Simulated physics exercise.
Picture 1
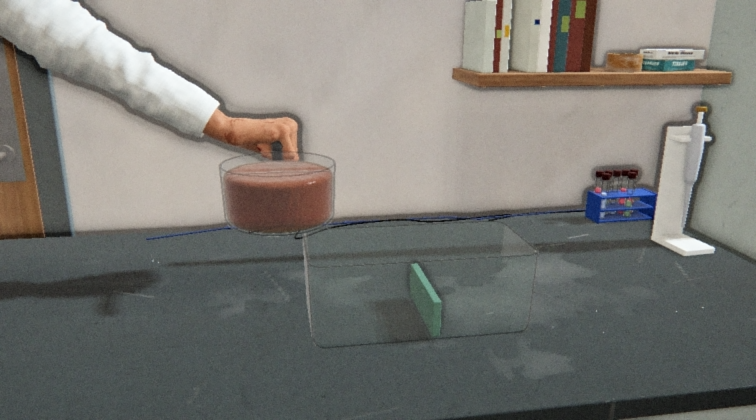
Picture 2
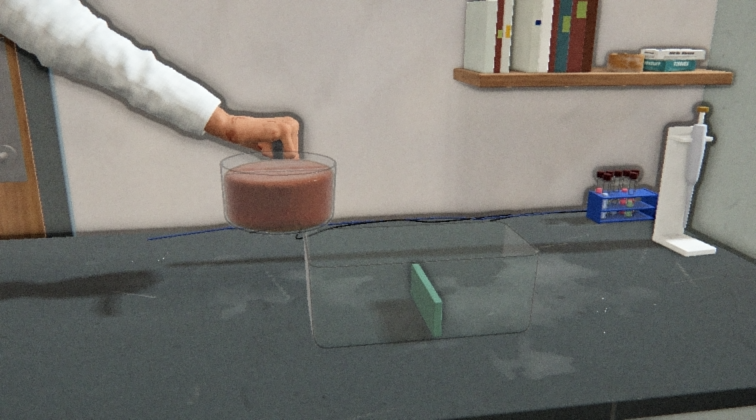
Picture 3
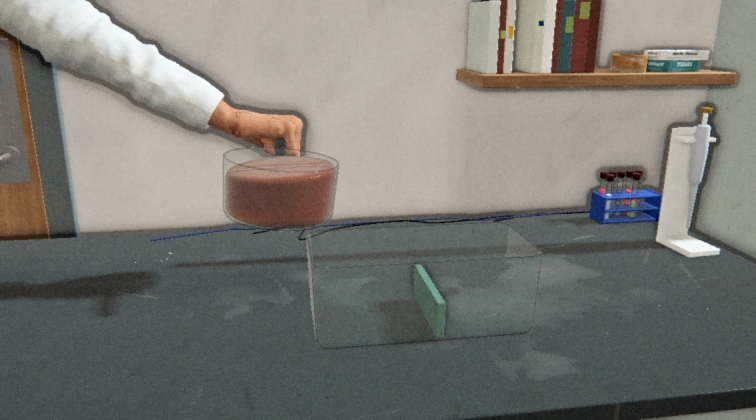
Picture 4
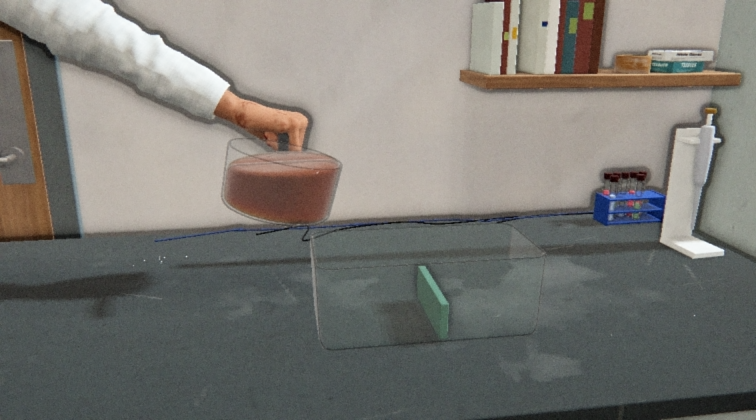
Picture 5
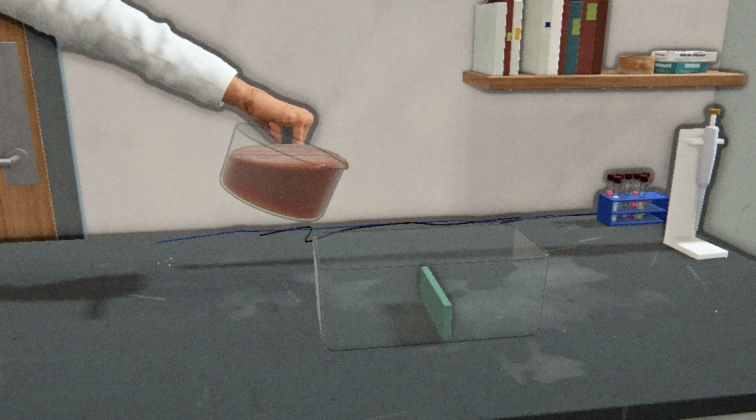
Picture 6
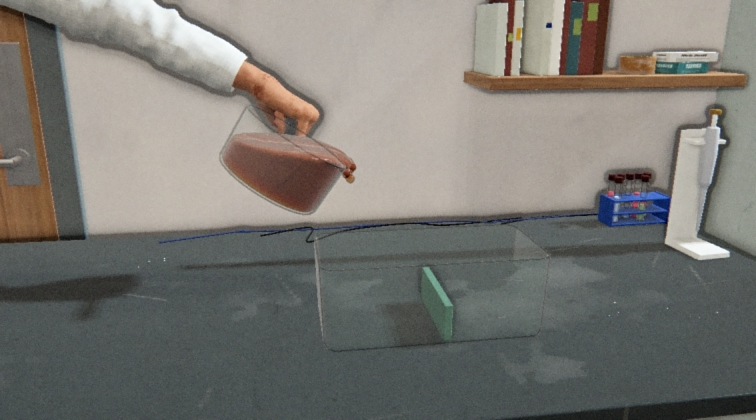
The clip shows a hand holding a clear round container of reddish-brown liquid above a transparent basin with a low green divider, then tilting it steadily to the right until a little liquid passes over the rim.
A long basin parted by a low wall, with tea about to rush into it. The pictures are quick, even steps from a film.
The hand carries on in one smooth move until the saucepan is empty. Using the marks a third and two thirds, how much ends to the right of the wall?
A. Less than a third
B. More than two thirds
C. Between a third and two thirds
Between a third and two thirds.
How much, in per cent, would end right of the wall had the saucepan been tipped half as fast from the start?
It comes to about 25 per cent.
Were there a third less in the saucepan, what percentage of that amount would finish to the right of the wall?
It comes to around 30 percent.
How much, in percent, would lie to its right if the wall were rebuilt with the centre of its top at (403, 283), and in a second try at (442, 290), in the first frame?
Record: Case 1 near 65 %, case 2 near 25 %.
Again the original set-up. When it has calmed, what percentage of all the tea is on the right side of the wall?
45 in a hundred.
A moment on, the tilt is 97° and 38 per cent is still to pour, 12 is left of the wall and 0 right of it.
Next, the tilt is 108° and 3 per cent is still to pour, 30 is left of the wall and 55 right of it.
Then the tilt is 108° and 0 per cent is still to pour, 41 is left of the wall and 31 right of it.
Later the tilt is 108° and 0 per cent is still to pour, 51 is left of the wall and 44 right of it.
In the end 52 per cent lies left of the wall, 43 right of it and 5 outside.
